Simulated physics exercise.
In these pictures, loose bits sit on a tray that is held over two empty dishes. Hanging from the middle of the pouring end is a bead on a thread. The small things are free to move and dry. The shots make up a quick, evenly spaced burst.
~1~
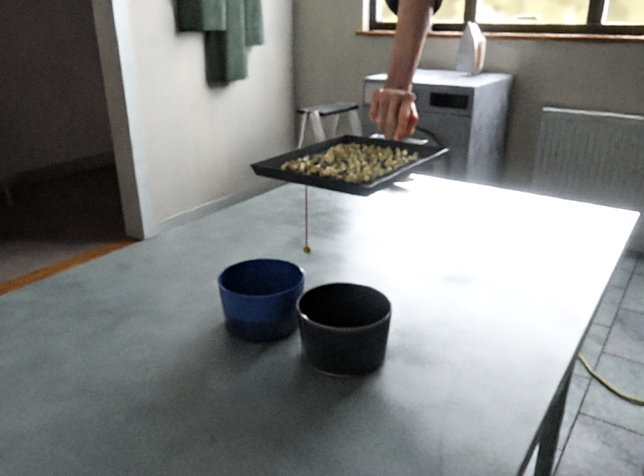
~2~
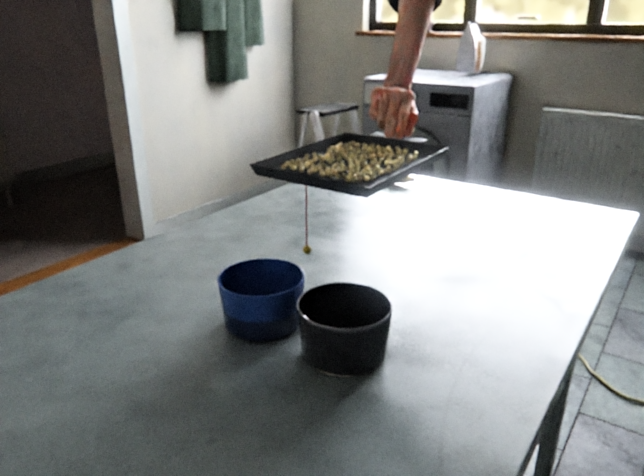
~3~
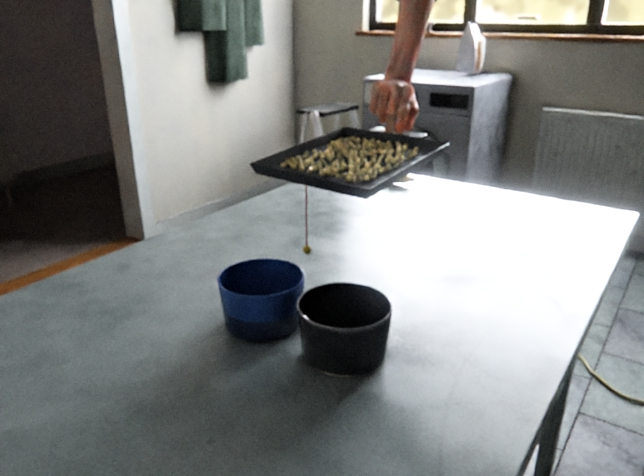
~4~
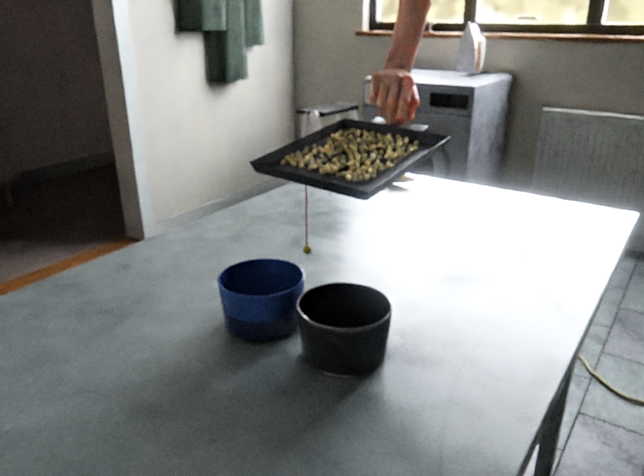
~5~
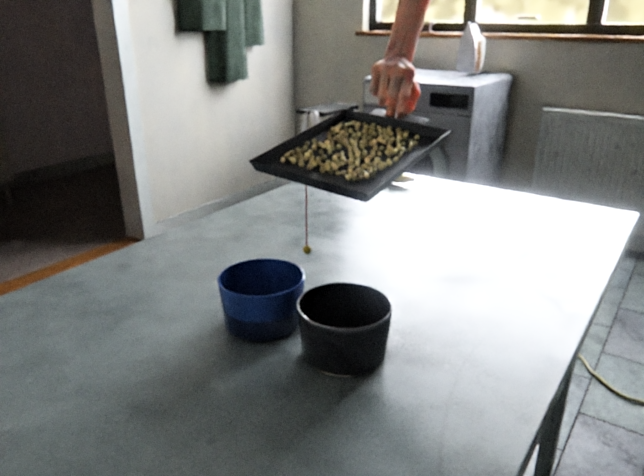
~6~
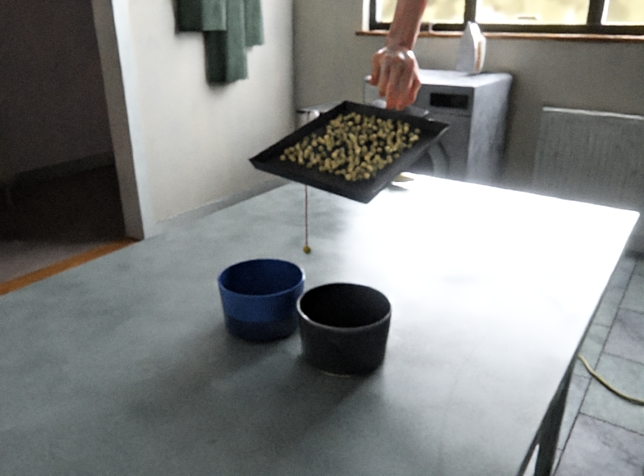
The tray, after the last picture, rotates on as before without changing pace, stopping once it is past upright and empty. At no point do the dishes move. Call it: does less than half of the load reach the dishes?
Yes.
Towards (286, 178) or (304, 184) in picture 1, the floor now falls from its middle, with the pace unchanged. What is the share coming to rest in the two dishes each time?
I'd say roughly 20 percent with the first slope, 60 percent with the other.
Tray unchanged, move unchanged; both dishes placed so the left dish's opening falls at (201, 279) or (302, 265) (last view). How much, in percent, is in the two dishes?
Approximately 0 percent, followed by approximately 80 percent.
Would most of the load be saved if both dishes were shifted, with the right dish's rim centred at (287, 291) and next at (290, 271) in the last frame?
For the two tries in order: Not as much as half, not as much as half.
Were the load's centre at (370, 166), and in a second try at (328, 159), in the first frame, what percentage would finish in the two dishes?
Share in order: Roughly 30 %, 30 %.
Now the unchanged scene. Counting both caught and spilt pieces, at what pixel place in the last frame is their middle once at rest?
Roughly at (360, 321), give or take.
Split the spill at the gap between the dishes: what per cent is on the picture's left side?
That would be roughly 0 per cent.
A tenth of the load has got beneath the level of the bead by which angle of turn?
About 60 degrees.
Shortly afterwards, tray tipped steeply; the bulk on the tray; only a few in the right dish; only a few outside both; a little in the air.
Next, tray tipped right over; a little on the tray; near a quarter in the right dish; only a few in the left dish; near two thirds outside both; a little in the air.
Some moments later, tray tipped past a quarter turn; near a quarter in the right dish; only a few in the left dish; the bulk outside both.
In the end, tray tipped past a quarter turn; near a quarter in the right dish; only a few in the left dish; the bulk outside both.
